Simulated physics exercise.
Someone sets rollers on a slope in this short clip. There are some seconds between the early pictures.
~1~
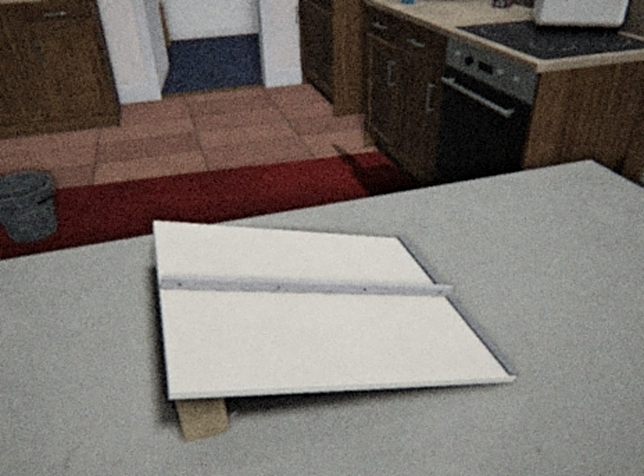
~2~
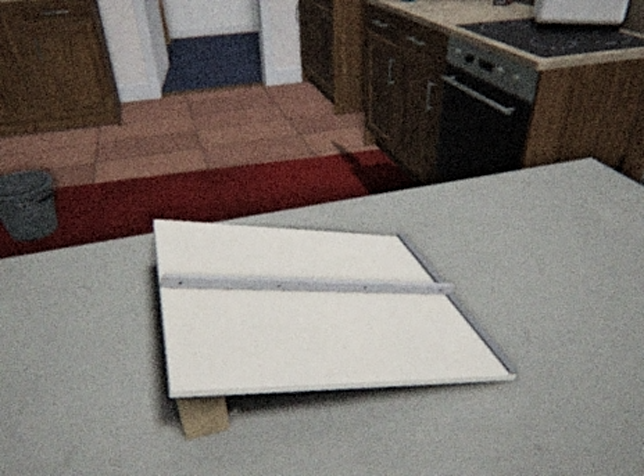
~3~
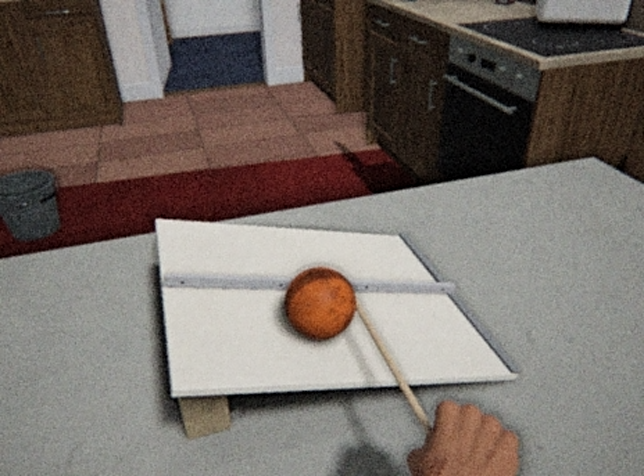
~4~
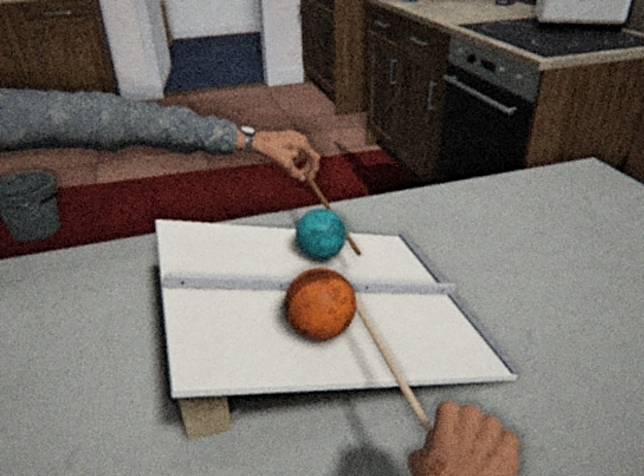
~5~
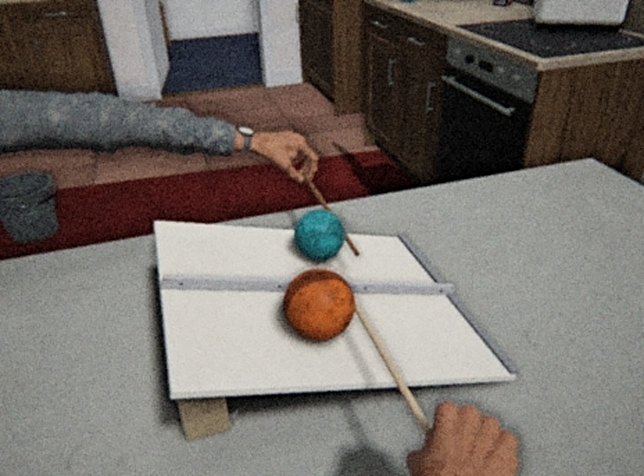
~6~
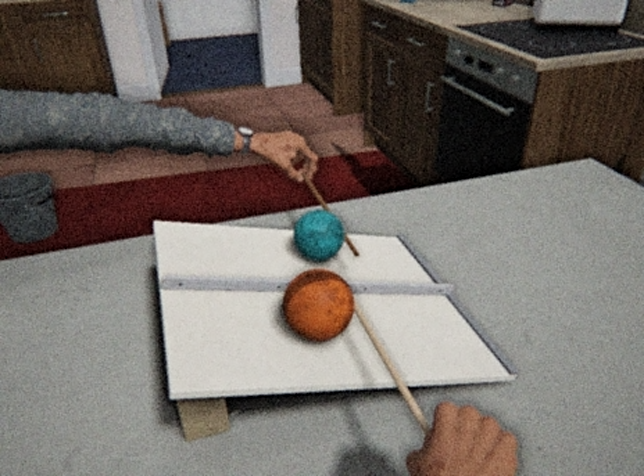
In a kitchen, a tilted white board rests on a gray table; a hand with a stick holds an orange ball on it, then another hand reaches in from the left, holding back a turquoise ball, and both balls stay still.
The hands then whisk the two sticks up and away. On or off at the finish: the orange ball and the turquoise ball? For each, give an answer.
Orange ball falls off, turquoise ball falls off.
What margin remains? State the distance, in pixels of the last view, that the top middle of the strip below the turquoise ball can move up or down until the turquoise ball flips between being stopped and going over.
Move it up by around 8 pixels.
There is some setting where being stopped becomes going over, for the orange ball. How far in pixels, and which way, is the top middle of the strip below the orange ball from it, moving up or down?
Roughly 12 pixels, upward.
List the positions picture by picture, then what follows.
In the first frame, board (321, 290).
In the second frame, board (322, 289).
In the third frame, orange ball (320, 303); board (323, 288).
In the fourth frame, held back by the sticks; turquoise ball (321, 235); board (324, 289).
In the fifth frame, held back by the sticks; orange ball (319, 305); board (322, 289).
In the sixth frame, held back by the sticks; orange ball (318, 305); turquoise ball (319, 236); board (322, 290).
Then, 0.62 s on from there, orange ball off the board near (499, 300); turquoise ball off the board near (452, 245).
Then, 1.12 s on from there, orange ball off the board; turquoise ball off the board near (592, 217).
In the end, the orange ball rolls off the board; the turquoise ball rolls off the board.
